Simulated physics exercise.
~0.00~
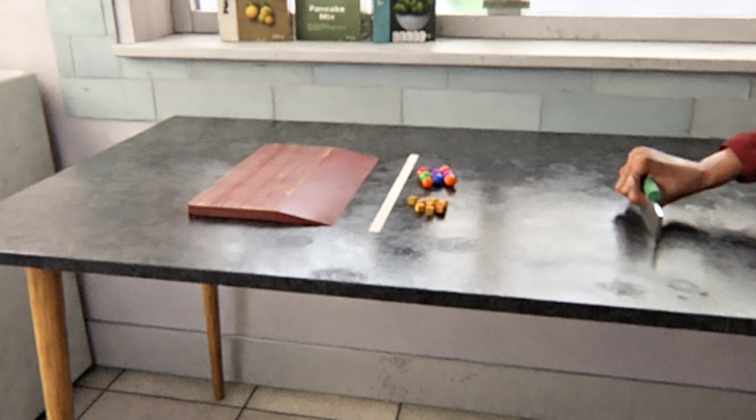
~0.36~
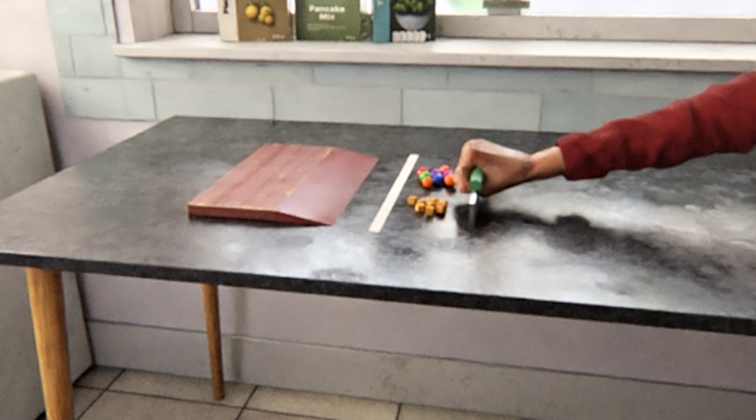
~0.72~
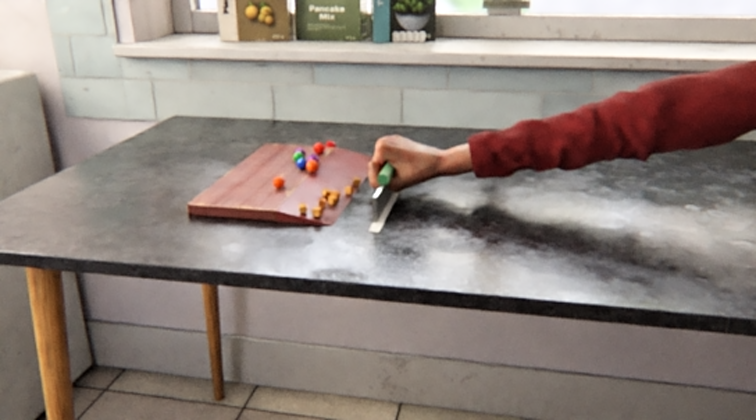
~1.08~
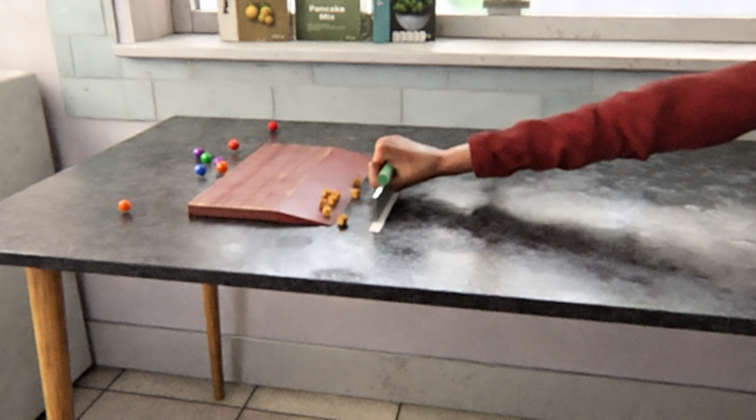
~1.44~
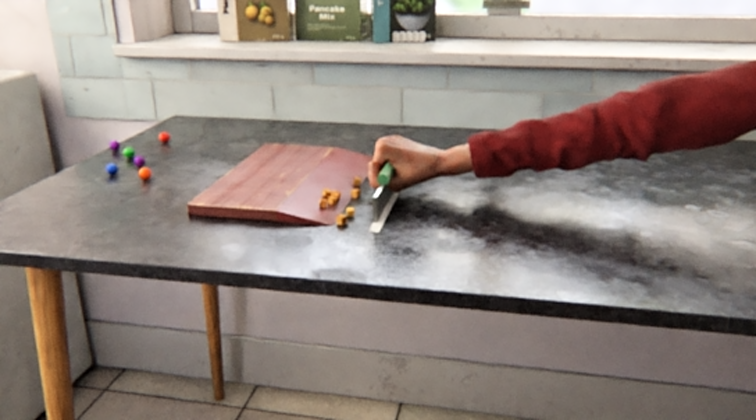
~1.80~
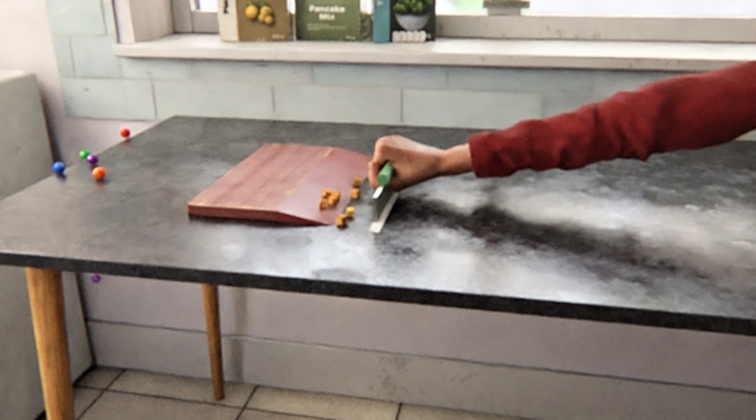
The footage shows a hand sliding a green-handled scraper left across a dark table, pushing colorful balls and brown chunks toward a reddish sloped board, then stopping at white tape; the balls roll over the board toward the table's left edge, some dropping off, while the chunks stay near the slope.
